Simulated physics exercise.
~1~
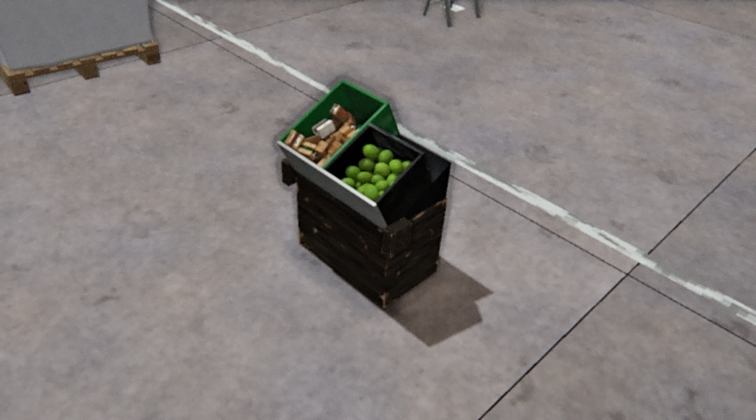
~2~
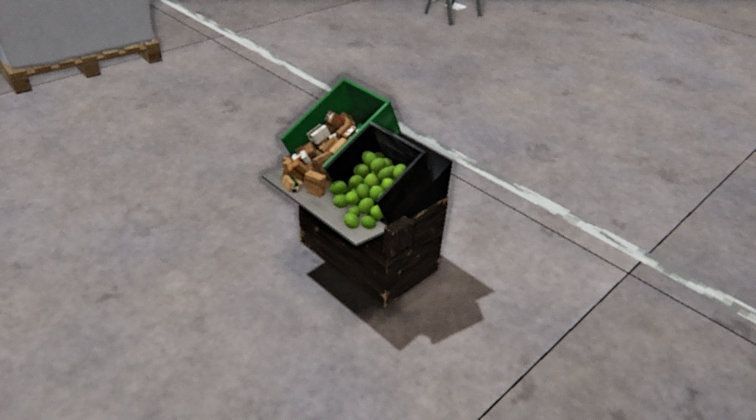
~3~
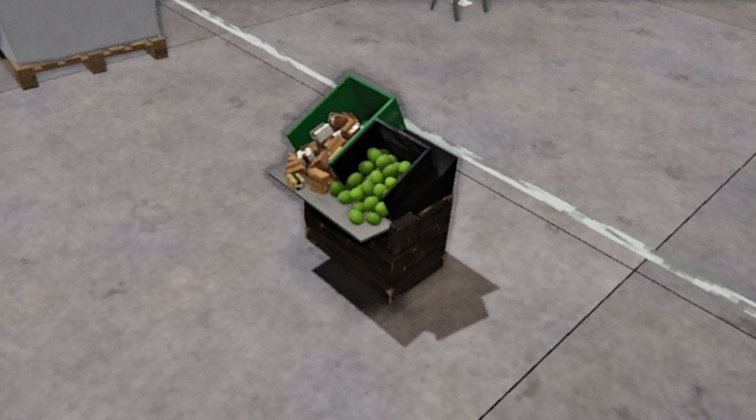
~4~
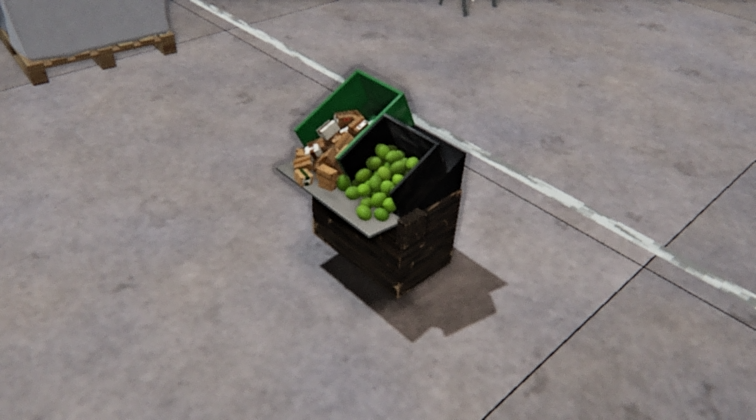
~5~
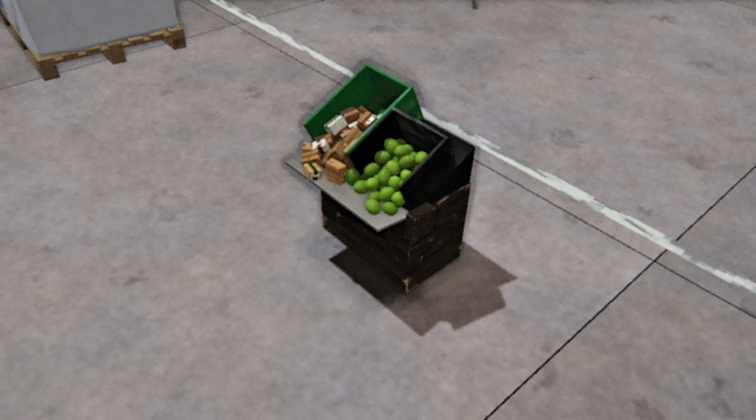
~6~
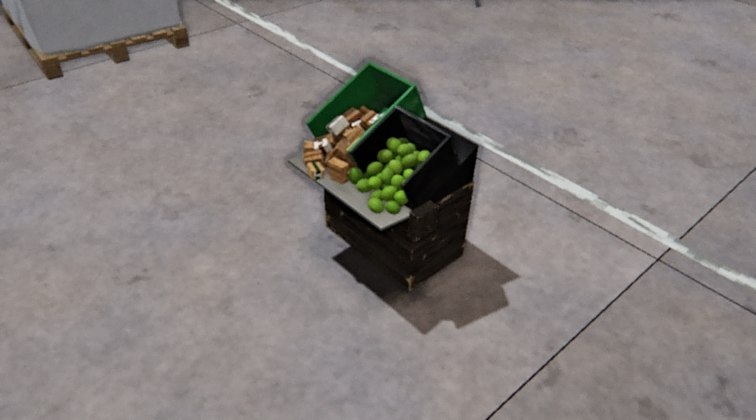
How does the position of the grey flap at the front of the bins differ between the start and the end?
At the start the flap is leaning up against the front of the bins. By the end it has dropped onto its side, lying out flatter with limes and parcels on it.
